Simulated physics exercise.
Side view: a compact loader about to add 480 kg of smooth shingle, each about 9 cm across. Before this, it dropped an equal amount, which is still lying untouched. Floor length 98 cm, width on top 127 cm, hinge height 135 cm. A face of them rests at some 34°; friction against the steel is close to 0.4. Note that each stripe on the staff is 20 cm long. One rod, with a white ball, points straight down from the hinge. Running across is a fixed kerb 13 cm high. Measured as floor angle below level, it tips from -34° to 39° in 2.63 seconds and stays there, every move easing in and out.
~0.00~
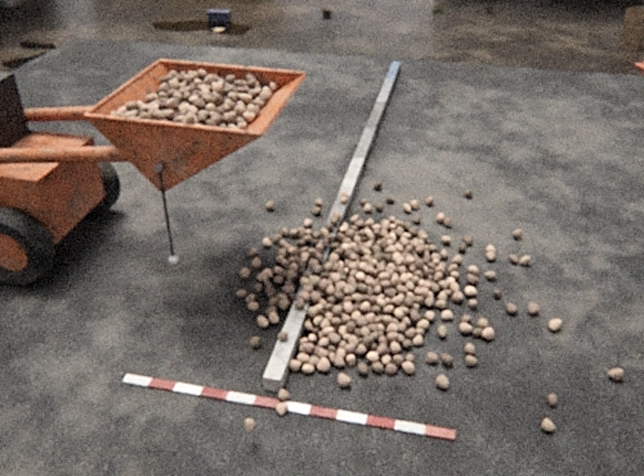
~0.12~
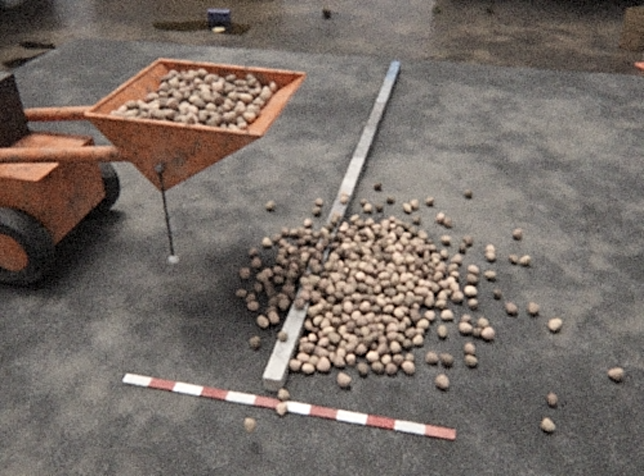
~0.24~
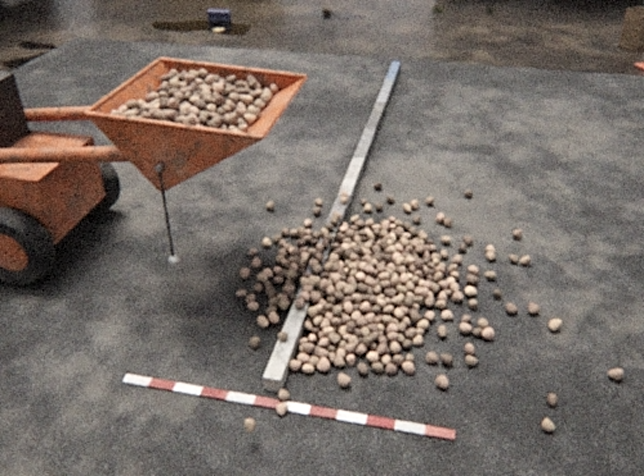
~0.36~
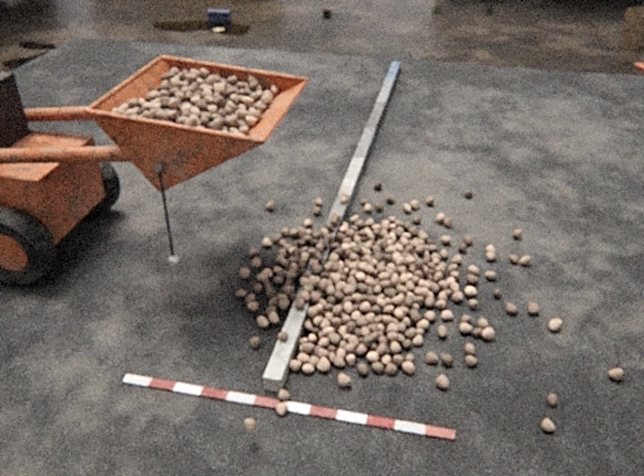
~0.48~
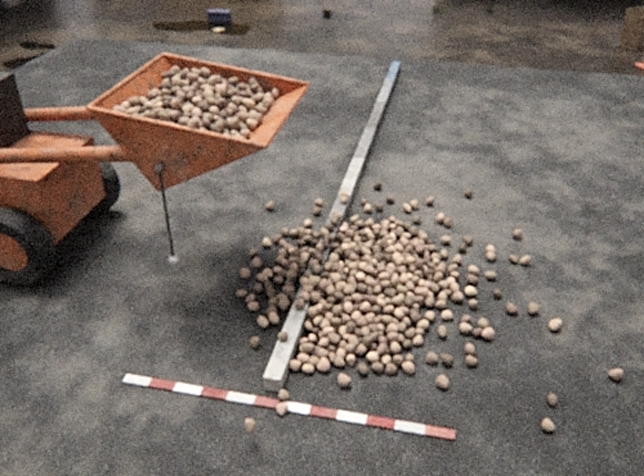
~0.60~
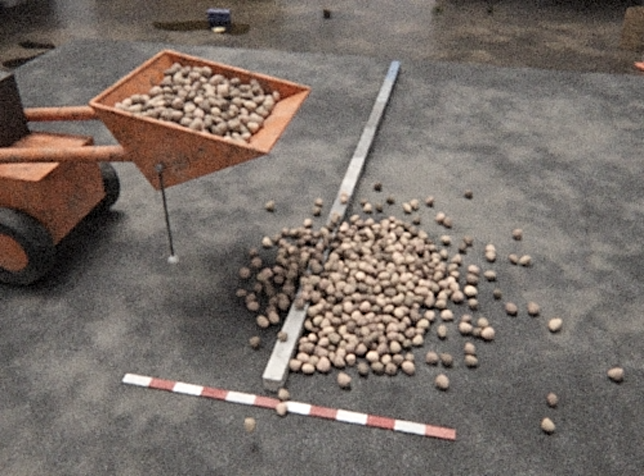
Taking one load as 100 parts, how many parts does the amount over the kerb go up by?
41 parts.
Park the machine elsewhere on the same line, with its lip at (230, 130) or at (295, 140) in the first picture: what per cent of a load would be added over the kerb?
First place: Roughly 10 %; second place: Roughly 80 %.
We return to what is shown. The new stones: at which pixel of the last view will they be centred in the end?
I'd point to about (307, 263).
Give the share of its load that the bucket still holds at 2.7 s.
Reading: Near 5 % of the load.
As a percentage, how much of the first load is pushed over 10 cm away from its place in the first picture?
Close to 10 per cent.
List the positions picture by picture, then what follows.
In the first frame, the bucket is at -34°, its lip at (261, 135); the top of the load is at (201, 87). The earlier load is highest near (339, 277), 20 cm above ground level, 14 % on this side of the kerb, 86 % over the kerb.
In the second frame, the bucket is at -34°, its lip at (262, 136); the top of the load is at (201, 87); the stones move at 0.0 m/s on average.
In the third frame, the bucket is at -32°, its lip at (263, 138); the top of the load is at (199, 85); the stones move at 0.1 m/s on average.
In the fourth frame, lip at (264, 142), floor tilted -30°, highest stones at (195, 85); the stones move at 0.1 m/s on average.
In the fifth frame, the bucket is at -28°, its lip at (266, 147); the top of the load is at (181, 82); the stones move at 0.1 m/s on average.
In the sixth frame, lip at (268, 153), floor tilted -24°, highest stones at (178, 80); the stones move at 0.1 m/s on average.
After 2.0 s the floor is at 28°; in per cent of one load, 85 in the bucket, 29 on this side of the kerb, 86 over the kerb; the foremost stones are at (543, 315).
After 2.7 s the floor is at 39°; in per cent of one load, 5 in the bucket, 77 on this side of the kerb, 118 over the kerb; the foremost stones are at (543, 315).
After 3.1 s the floor is at 39°; in per cent of one load, 0 in the bucket, 74 on this side of the kerb, 126 over the kerb; the foremost stones are at (543, 315).
After 5.8 s the floor is at 39°; in per cent of one load, 0 in the bucket, 73 on this side of the kerb, 126 over the kerb; the foremost stones are at (543, 315). Net gain over the kerb, 41.
